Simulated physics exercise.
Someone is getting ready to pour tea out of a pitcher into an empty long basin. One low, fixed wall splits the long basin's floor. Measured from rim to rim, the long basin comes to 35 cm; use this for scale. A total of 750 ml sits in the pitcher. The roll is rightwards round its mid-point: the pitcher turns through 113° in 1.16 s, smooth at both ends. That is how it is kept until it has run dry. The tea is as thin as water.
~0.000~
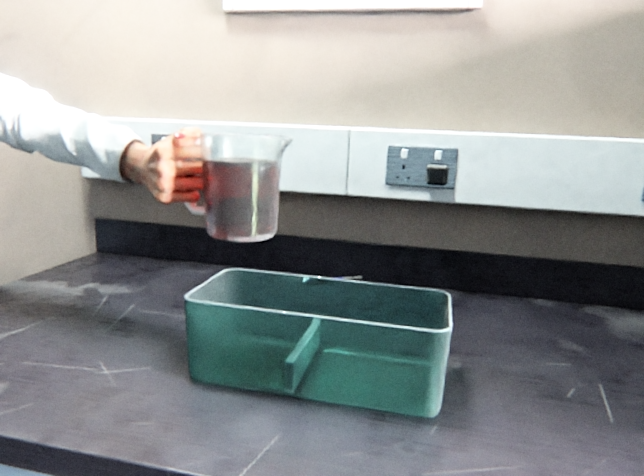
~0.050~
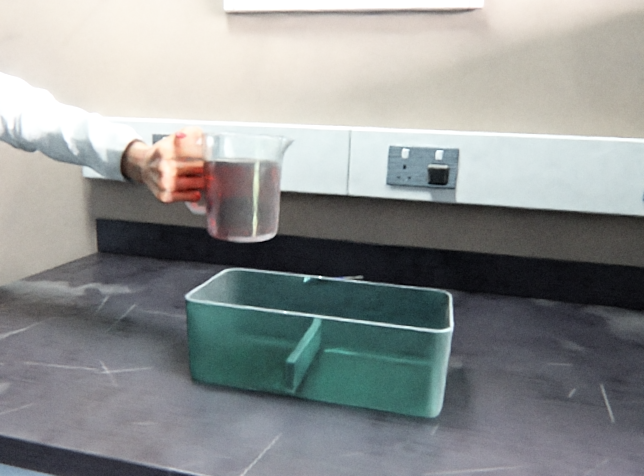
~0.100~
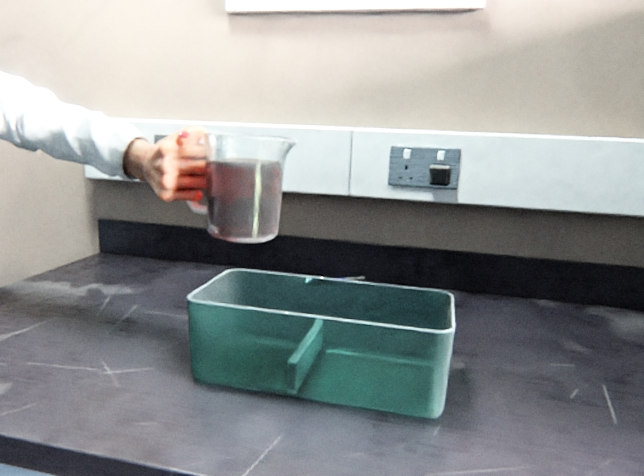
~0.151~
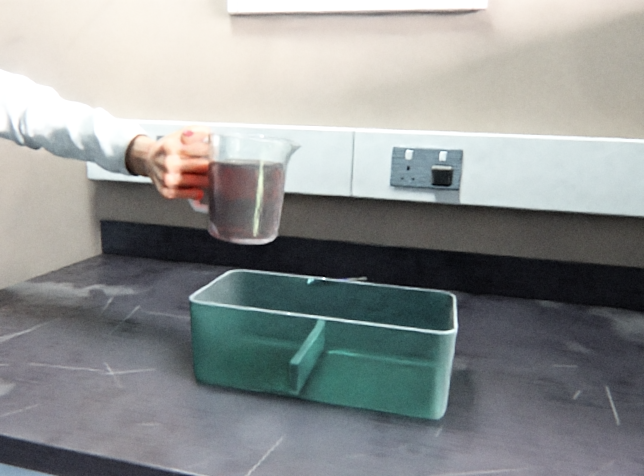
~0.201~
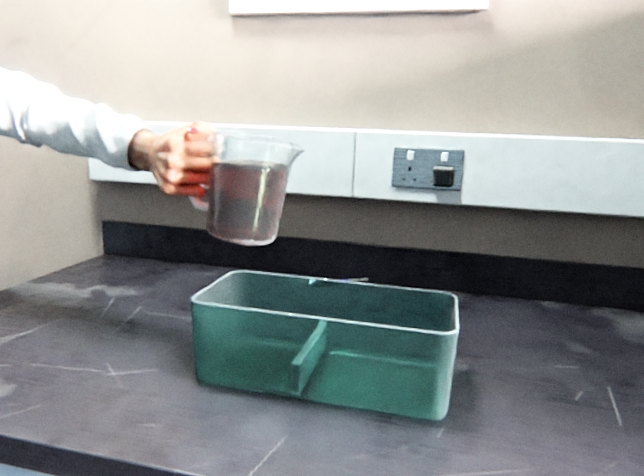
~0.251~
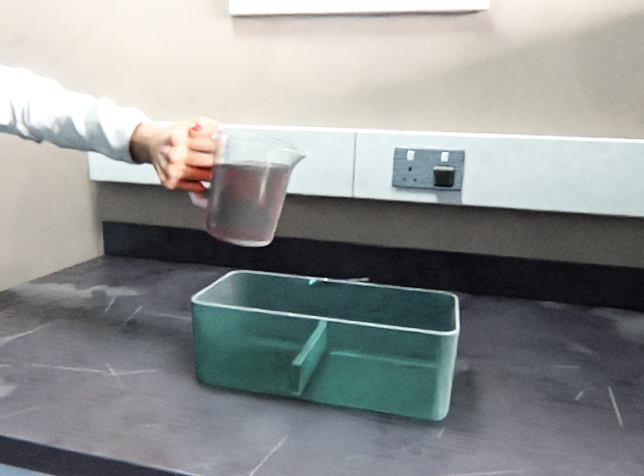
The video shows a hand in a white sleeve holding a clear pitcher of liquid above a green, divided long basin on a dark countertop. The hand keeps the pitcher nearly upright at first, then tilts it slightly to the right.
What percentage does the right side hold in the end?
About 91 per cent.
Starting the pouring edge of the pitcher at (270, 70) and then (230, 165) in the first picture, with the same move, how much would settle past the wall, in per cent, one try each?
Near 85 in a hundred on the first go and near 5 in a hundred on the second.
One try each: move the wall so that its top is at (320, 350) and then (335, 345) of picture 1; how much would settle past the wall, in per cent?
75 % and 50 %.
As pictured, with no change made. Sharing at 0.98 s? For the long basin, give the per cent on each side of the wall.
Left roughly 1, right roughly 52.
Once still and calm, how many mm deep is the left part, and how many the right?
I'd expect close to 2 mm on the left and close to 24 mm on the right.
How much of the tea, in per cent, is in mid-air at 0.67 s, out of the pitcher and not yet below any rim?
It comes to about 12 percent.
After 0.67 s the tilt is 71° and 86 per cent is still to pour, 0 is left of the wall and 1 right of it.
After 0.98 s the tilt is 107° and 25 per cent is still to pour, 1 is left of the wall and 53 right of it.
After 1.31 s the tilt is 113° and 0 per cent is still to pour, 7 is left of the wall and 90 right of it.
After 1.66 s the tilt is 113° and 0 per cent is still to pour, 7 is left of the wall and 91 right of it.
In the end 7 per cent lies left of the wall, 91 right of it and 1 outside.
